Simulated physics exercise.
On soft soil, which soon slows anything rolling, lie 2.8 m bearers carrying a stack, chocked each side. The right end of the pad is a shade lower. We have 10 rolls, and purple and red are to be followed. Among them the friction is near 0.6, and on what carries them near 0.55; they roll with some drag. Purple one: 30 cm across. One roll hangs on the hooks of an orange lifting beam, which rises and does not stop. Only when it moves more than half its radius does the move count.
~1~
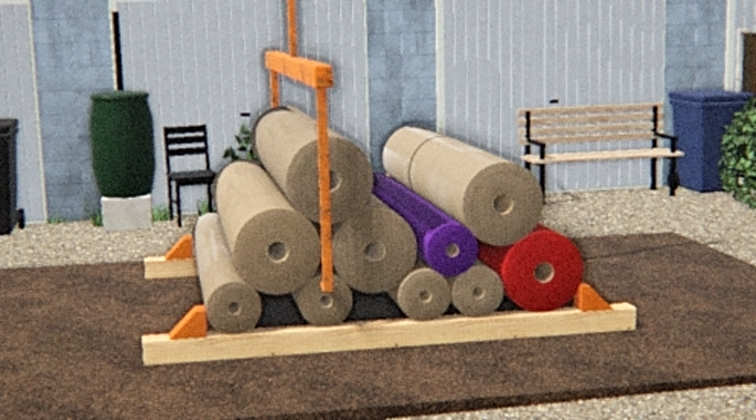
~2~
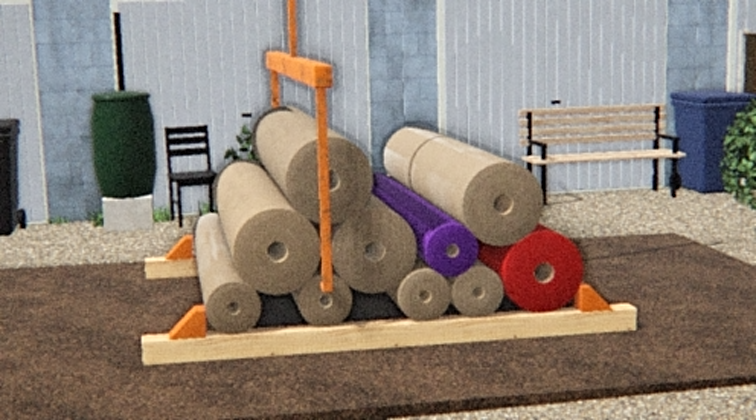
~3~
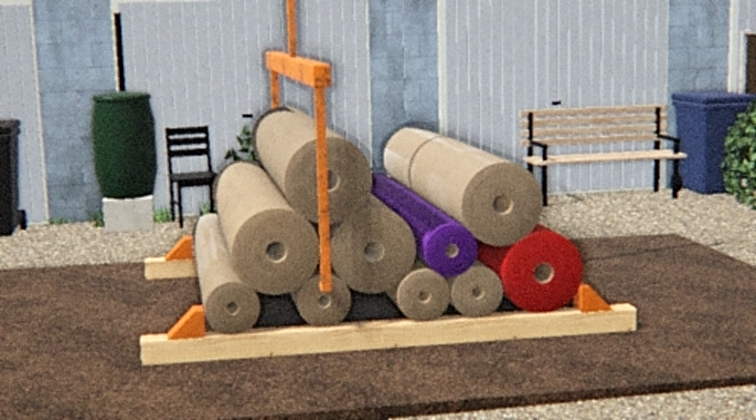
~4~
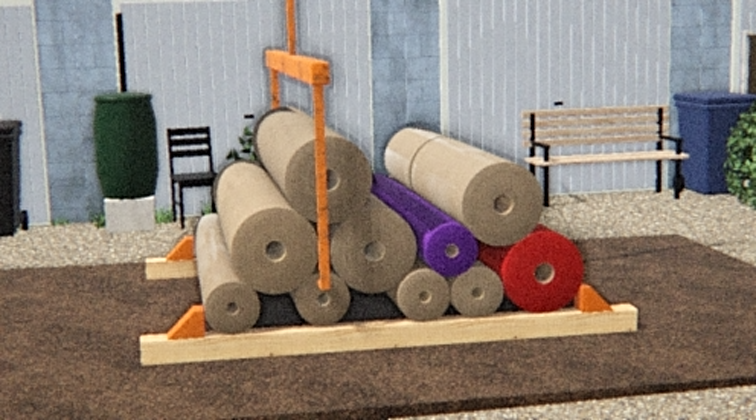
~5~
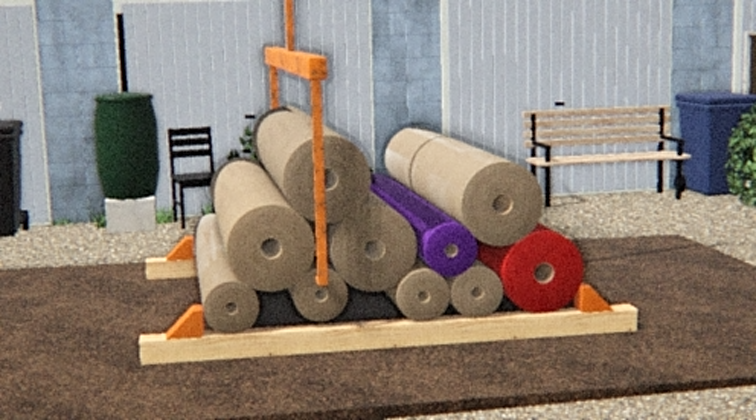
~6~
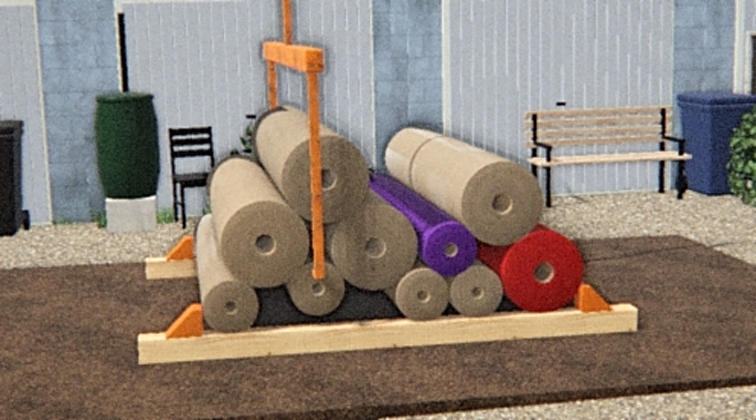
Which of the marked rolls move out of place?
Well, the purple roll gets moved, and the red keeps its spot.
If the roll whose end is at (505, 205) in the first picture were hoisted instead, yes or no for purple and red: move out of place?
Result - purple: No, it would not, red: No, it would not.
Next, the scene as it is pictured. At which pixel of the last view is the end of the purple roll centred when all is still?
In the last view it sits close to (407, 256).
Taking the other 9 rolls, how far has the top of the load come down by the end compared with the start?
Some 20 centimetres.
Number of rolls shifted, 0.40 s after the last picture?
By then the number is 1.
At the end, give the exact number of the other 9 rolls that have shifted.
It comes to 7.
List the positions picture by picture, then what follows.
Purple at (452, 250), red at (545, 273); hooked one at (327, 303); the pad is a shade lower on the right; 5 of the 10 form the bottom row, in the first picture.
Purple at (452, 250), red at (545, 274); hooked one at (326, 303), in the second picture.
Purple at (451, 251), red at (545, 274); hooked one at (325, 303), in the third picture.
Purple at (452, 251), red at (546, 274); hooked one at (324, 301), up 1 cm, in the fourth picture.
Purple at (451, 250), red at (545, 274); hooked one at (322, 297), up 4 cm, in the fifth picture.
Purple at (451, 250), red at (545, 274); hooked one at (318, 290), up 7 cm, in the sixth picture.
Then, 0.4 s after the last picture, purple is unmoved; red is where it was; 1 of the other 9 has shifted.
Then, 0.9 s after the last picture, purple is 12 cm further left; no change for red; 6 of the other 9 have shifted.
At rest (2.6 s after the last picture), purple is 25 cm further left and 2 cm lower; red is unmoved; 7 of the other 9 have shifted.
